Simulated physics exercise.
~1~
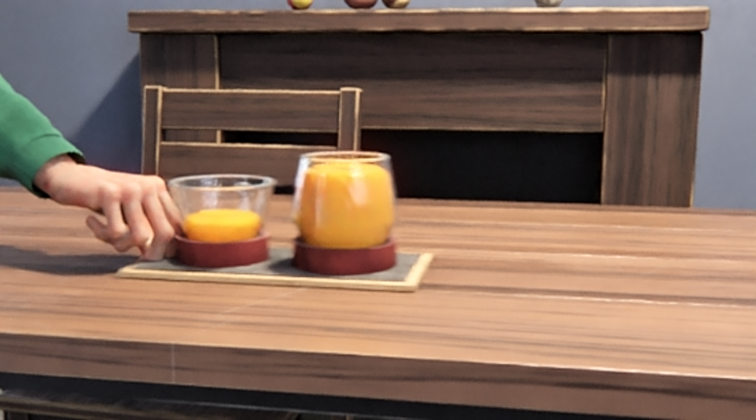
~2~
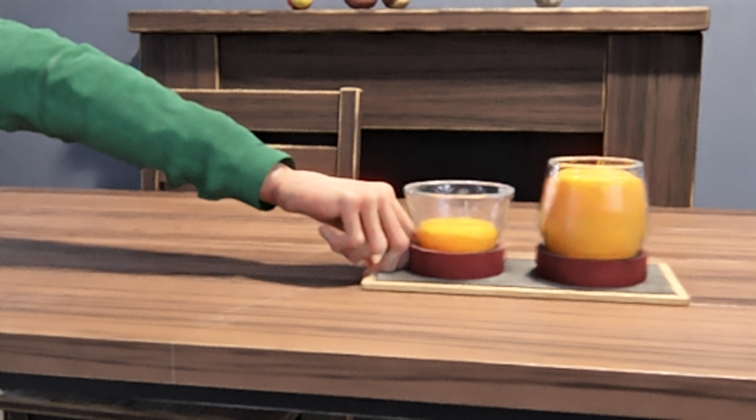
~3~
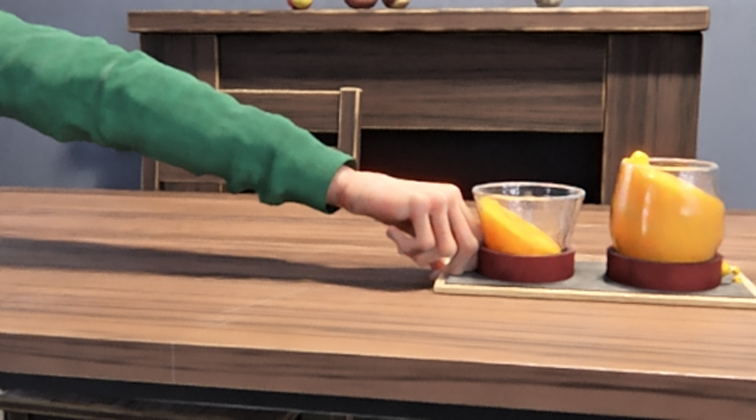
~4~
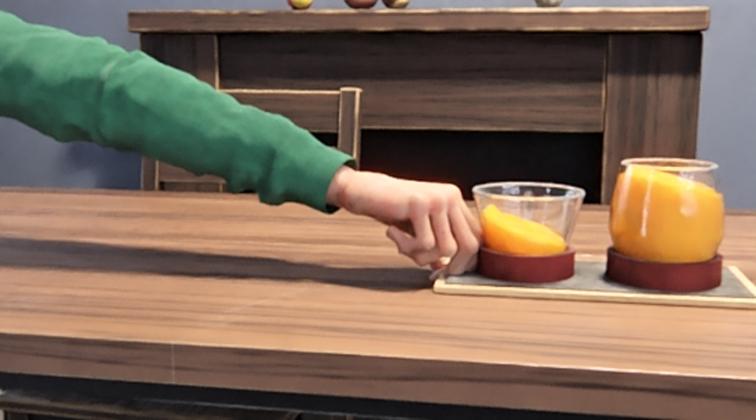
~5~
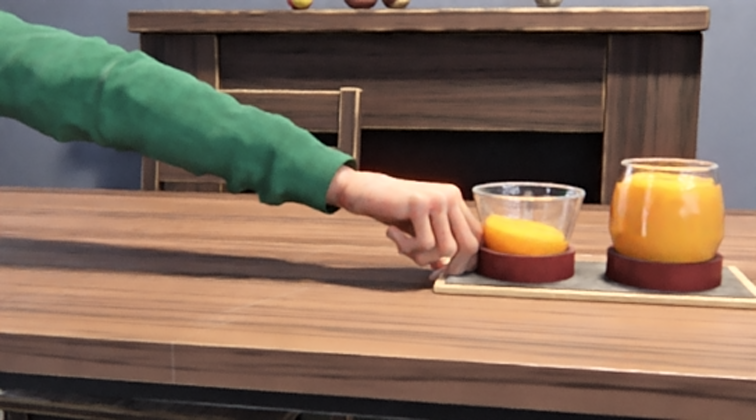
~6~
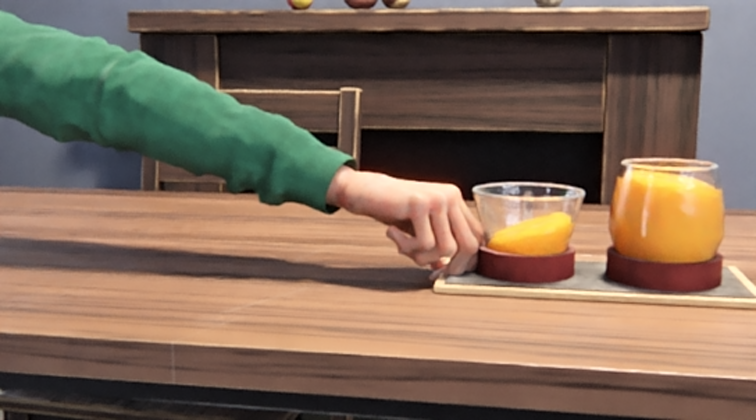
On a wooden table in front of a dark wood fireplace surround, a hand in a green sleeve grips the left end of a tray. The tray carries a wide glass cup, about a third full of orange juice, and a much fuller stemless glass, each in a dark red holder. The hand slides the tray to the right, then stops it abruptly. The juice tilts steeply in both, and some slops over the rim of the stemless glass. It then rocks back and forth while the hand stays put, ending with both glasses upright and the juice still slightly tilted.
